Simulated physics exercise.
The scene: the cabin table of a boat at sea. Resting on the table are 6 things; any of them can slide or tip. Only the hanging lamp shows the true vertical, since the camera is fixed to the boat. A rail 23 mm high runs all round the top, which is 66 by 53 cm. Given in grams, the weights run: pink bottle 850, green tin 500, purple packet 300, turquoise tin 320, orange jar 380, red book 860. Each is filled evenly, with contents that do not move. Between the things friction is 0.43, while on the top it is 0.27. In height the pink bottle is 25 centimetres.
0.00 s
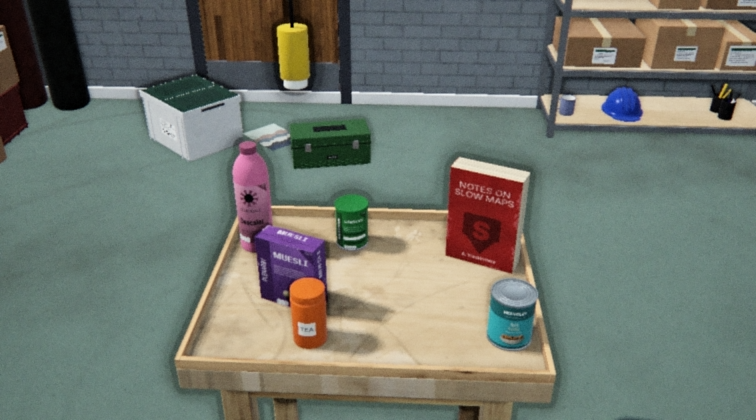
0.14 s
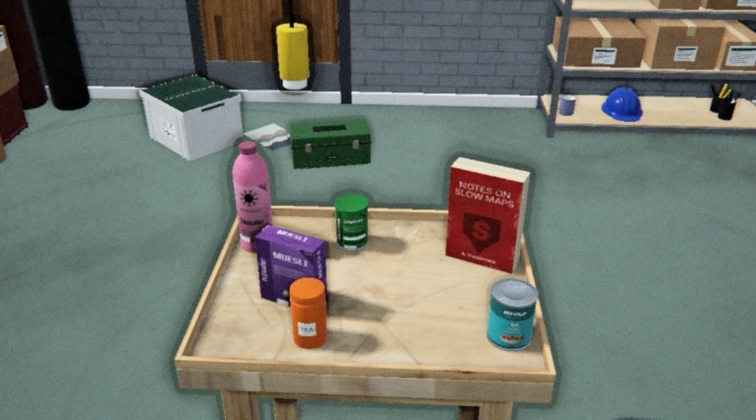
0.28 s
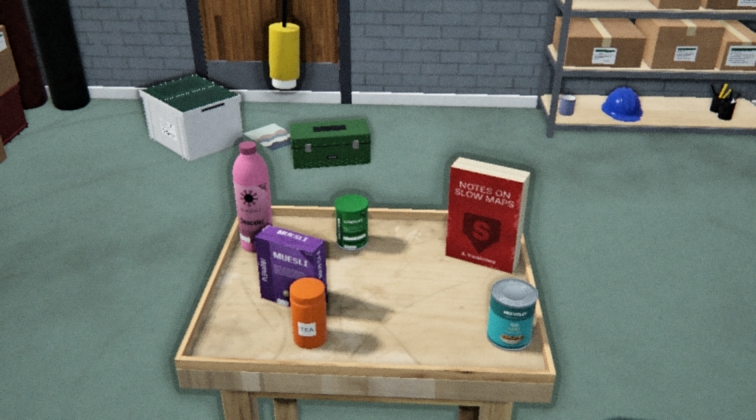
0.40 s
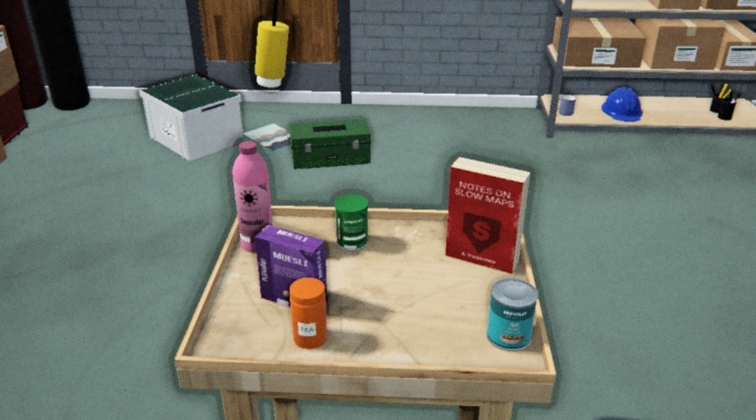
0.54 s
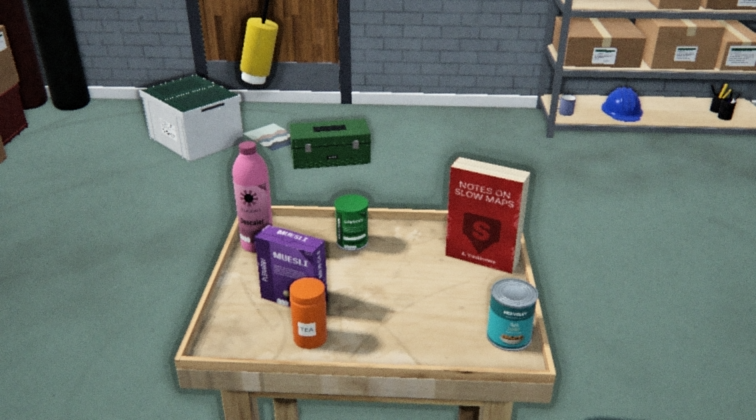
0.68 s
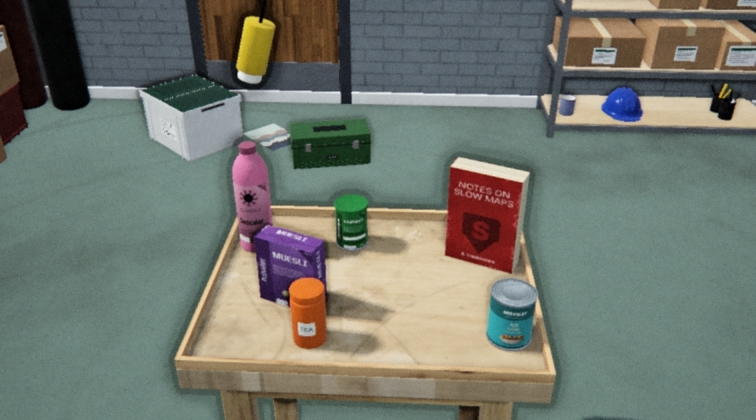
A yellow cylinder hanging by the far wall of a grey-walled room, seen from slightly above across a rimmed wooden table, hangs straight at first, then swings steadily out to the left. On the table are a pink bottle and purple packet at left, an orange jar in front, a green tin behind, and a red book and turquoise tin at right. These six objects stay in place, and the view stays fixed.
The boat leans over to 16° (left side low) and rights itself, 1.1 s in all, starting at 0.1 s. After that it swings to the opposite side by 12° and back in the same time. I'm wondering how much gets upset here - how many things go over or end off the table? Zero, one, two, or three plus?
I'd say nothing does.
After 0.78 s, boat heeled 14°, left side down.
After 1.38 s, boat heeled 3°, right side down.
After 2.28 s, boat level.
At rest (2.8 s), all 6 in place, give or take 5 cm. In the last view, pink bottle near (252, 196), green tin near (351, 223).
